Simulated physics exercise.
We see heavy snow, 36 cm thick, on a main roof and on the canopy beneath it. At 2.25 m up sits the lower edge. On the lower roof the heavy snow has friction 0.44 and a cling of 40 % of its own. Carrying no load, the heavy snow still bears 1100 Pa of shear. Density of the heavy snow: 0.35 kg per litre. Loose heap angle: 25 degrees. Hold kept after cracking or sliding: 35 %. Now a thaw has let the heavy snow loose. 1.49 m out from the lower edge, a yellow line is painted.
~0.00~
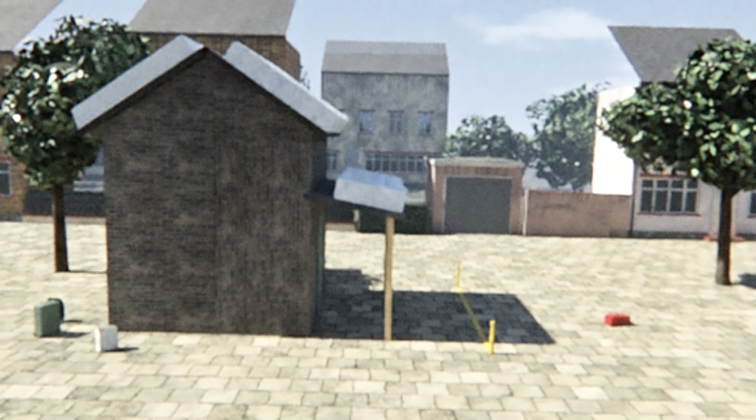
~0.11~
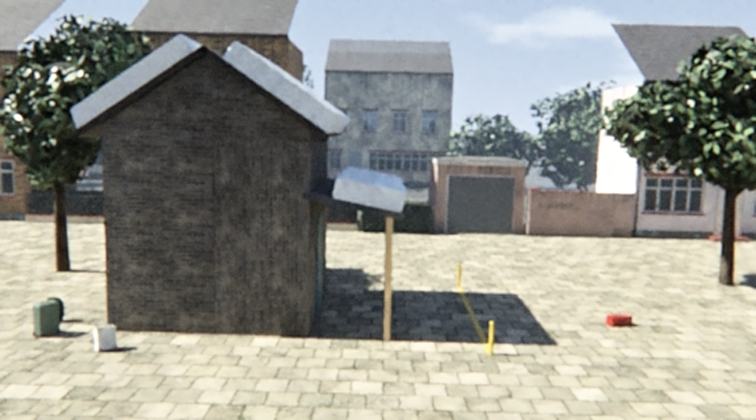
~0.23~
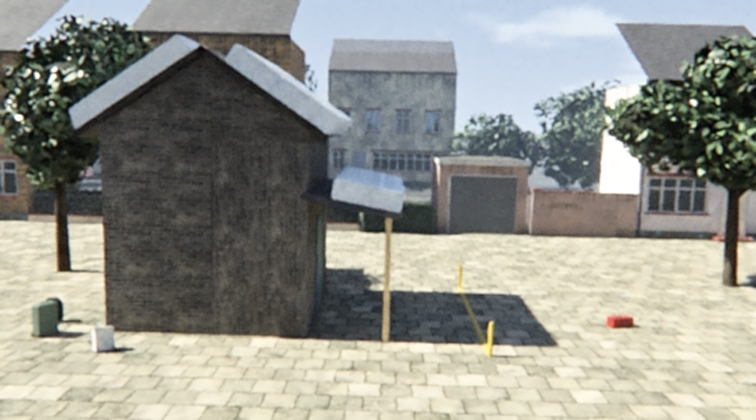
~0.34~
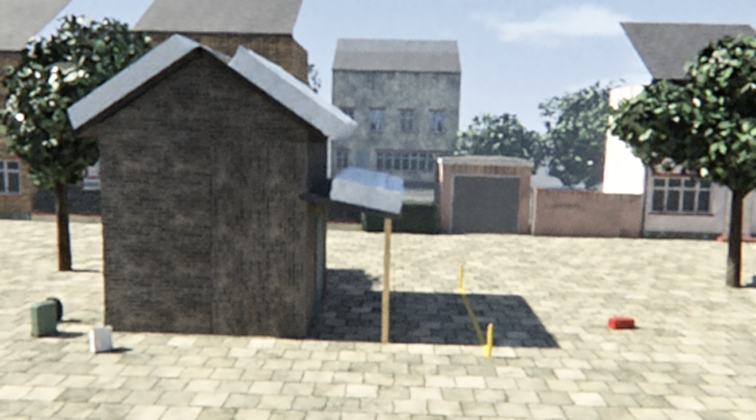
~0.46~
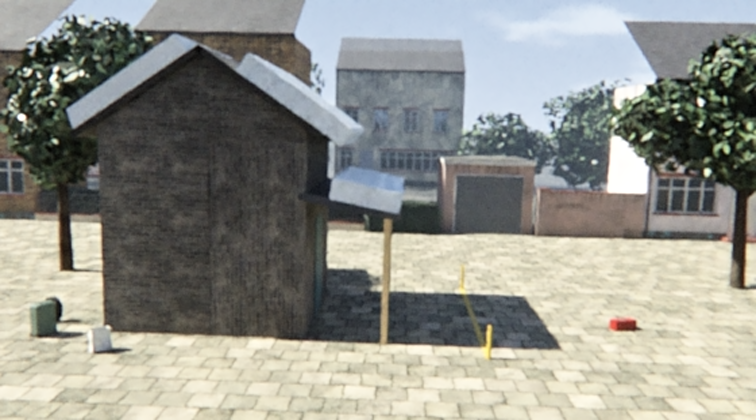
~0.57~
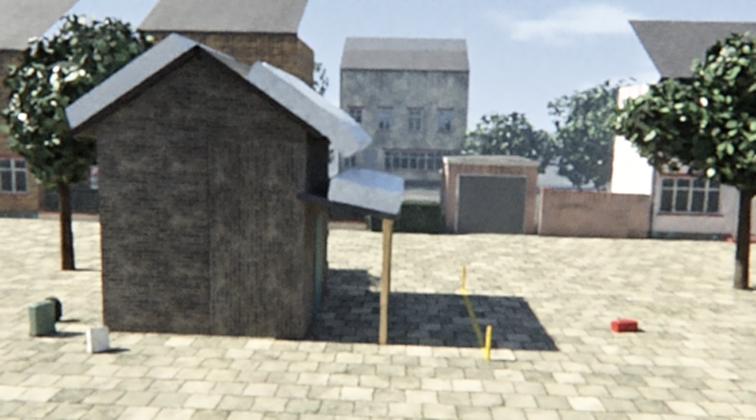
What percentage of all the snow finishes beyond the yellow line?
About 33 %.
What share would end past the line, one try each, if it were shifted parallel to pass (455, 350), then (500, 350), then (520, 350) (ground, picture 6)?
45 %, then 25 %, then 16 %.
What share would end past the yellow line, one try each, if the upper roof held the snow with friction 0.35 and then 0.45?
Respectively 16 percent and 7 percent.
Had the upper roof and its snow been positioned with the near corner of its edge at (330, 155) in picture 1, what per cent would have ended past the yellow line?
I'd put it at close to 18 percent.
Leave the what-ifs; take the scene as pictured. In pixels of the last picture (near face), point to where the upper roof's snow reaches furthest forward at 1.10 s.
About (418, 191).
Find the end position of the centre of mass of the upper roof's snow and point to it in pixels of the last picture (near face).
Close to (482, 332) in the last picture.
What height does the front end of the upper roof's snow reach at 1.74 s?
Somewhere around 0.0 metres, I'd say.
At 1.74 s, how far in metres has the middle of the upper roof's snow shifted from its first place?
Straight-line shift: Around 4.2 m.
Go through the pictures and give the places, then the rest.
The first picture shows front end of the heavy snow at (329, 110).
The second picture shows front end of the heavy snow at (329, 110), its middle shifted 2.2 cm, 1 % of it past the upper edge, in one piece.
The third picture shows front end of the heavy snow at (330, 112), its middle shifted 9.2 cm, 4 % of it past the upper edge, in one piece.
The fourth picture shows front end of the heavy snow at (335, 136), its middle shifted 21 cm, 10 % of it past the upper edge, in one piece.
The fifth picture shows front end of the heavy snow at (342, 138), its middle shifted 38 cm, 19 % of it past the upper edge, in one piece.
The sixth picture shows front end of the heavy snow at (351, 136), its middle shifted 61 cm, 30 % of it past the upper edge, cracking.
By 1.10 s, none is below the lower edge and 0 % is past the line.
By 1.74 s, 50 % is below the lower edge and 11 % is past the line.
By 2.37 s, 71 % is below the lower edge and 32 % is past the line.
By 3.00 s, 71 % is below the lower edge and 33 % is past the line.
By 6.00 s, at the end, 74 % is below the lower edge and 33 % is past the line.
